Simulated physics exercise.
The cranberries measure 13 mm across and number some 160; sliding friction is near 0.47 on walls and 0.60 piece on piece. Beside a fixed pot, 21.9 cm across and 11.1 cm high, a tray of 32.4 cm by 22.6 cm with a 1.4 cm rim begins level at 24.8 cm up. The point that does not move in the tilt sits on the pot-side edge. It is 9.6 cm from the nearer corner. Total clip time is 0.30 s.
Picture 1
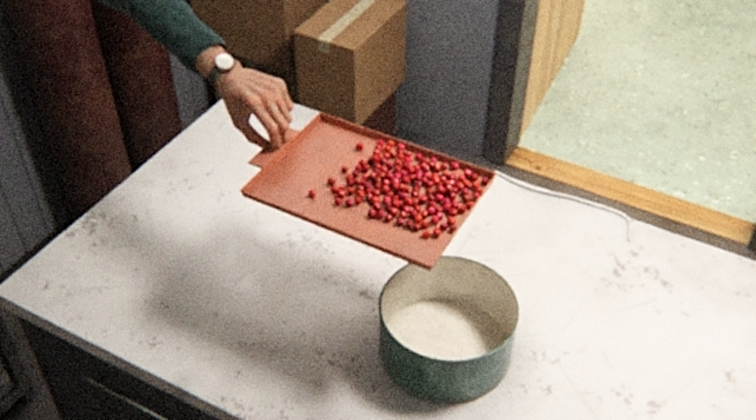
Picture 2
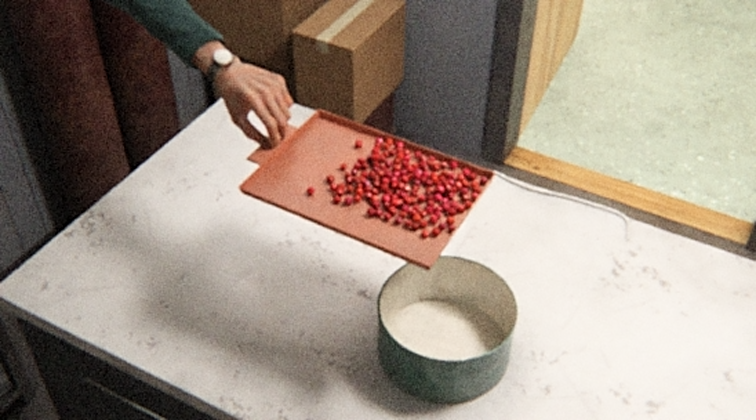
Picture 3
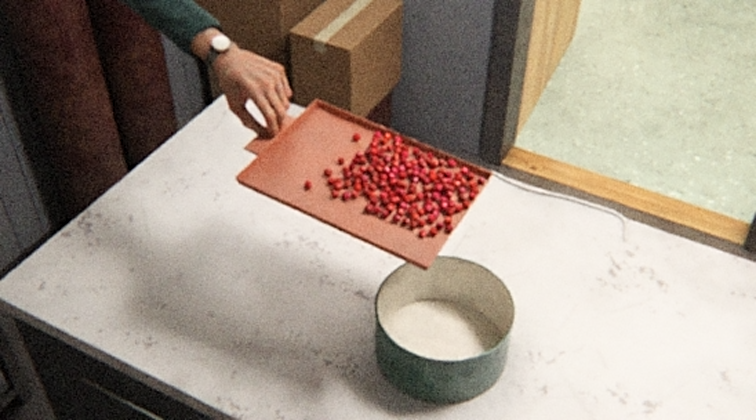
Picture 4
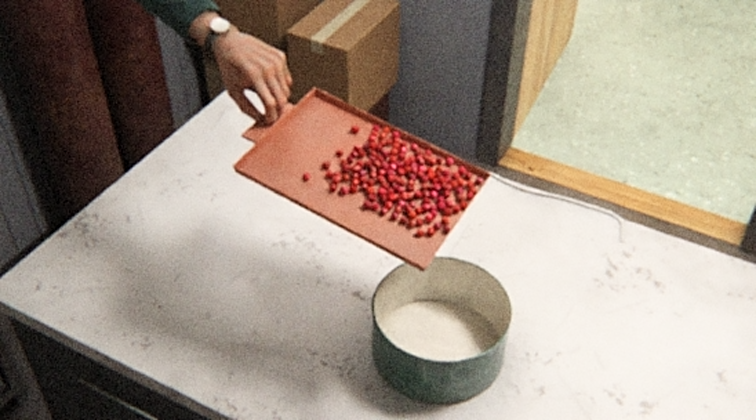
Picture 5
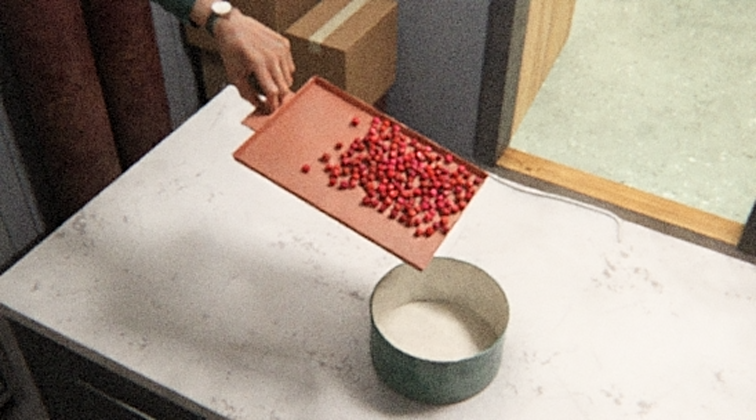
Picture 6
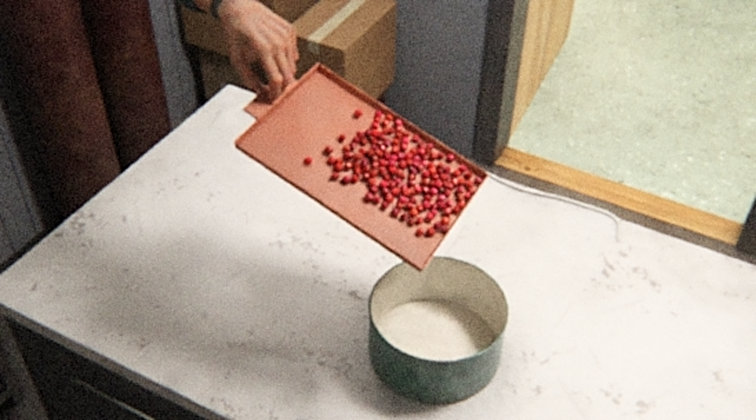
At first, a hand wearing a watch holds a reddish tray of cranberries nearly level above a pale counter, beside a green pot. The hand then steadily raises the handle end, tilting the tray down toward the pot, while the cranberries stay clustered on it.
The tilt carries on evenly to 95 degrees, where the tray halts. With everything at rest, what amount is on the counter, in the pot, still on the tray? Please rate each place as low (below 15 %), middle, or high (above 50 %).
Counter: Middle, pot: High, tray: Low.
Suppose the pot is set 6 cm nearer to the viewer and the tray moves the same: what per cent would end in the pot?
Around 35 per cent.
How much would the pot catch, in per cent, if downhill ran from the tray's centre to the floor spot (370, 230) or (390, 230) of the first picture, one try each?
About 75 per cent on the first try and 95 per cent on the second.
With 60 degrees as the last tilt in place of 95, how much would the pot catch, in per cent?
5 percent.
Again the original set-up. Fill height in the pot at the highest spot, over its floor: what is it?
Close to 2.5 cm up.
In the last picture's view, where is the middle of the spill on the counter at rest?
You'll find it at about pixel (526, 317).
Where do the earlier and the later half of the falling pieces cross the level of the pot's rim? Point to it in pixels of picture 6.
Around (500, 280), then around (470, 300).
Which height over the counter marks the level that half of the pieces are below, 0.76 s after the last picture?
Roughly 30 cm.
Then, 0.46 s after the last picture, tilt 56 degrees; the tray holds 100 %, the pot 0 %.
Then, 0.76 s after the last picture, tilt 79 degrees; the tray holds 95 %, the pot 5 %.
Then, 1.17 s after the last picture, tilt 95 degrees; the tray holds 5 %, the pot 30 %.
In the end, counter 40 %, pot 60 %, tray 0 %.
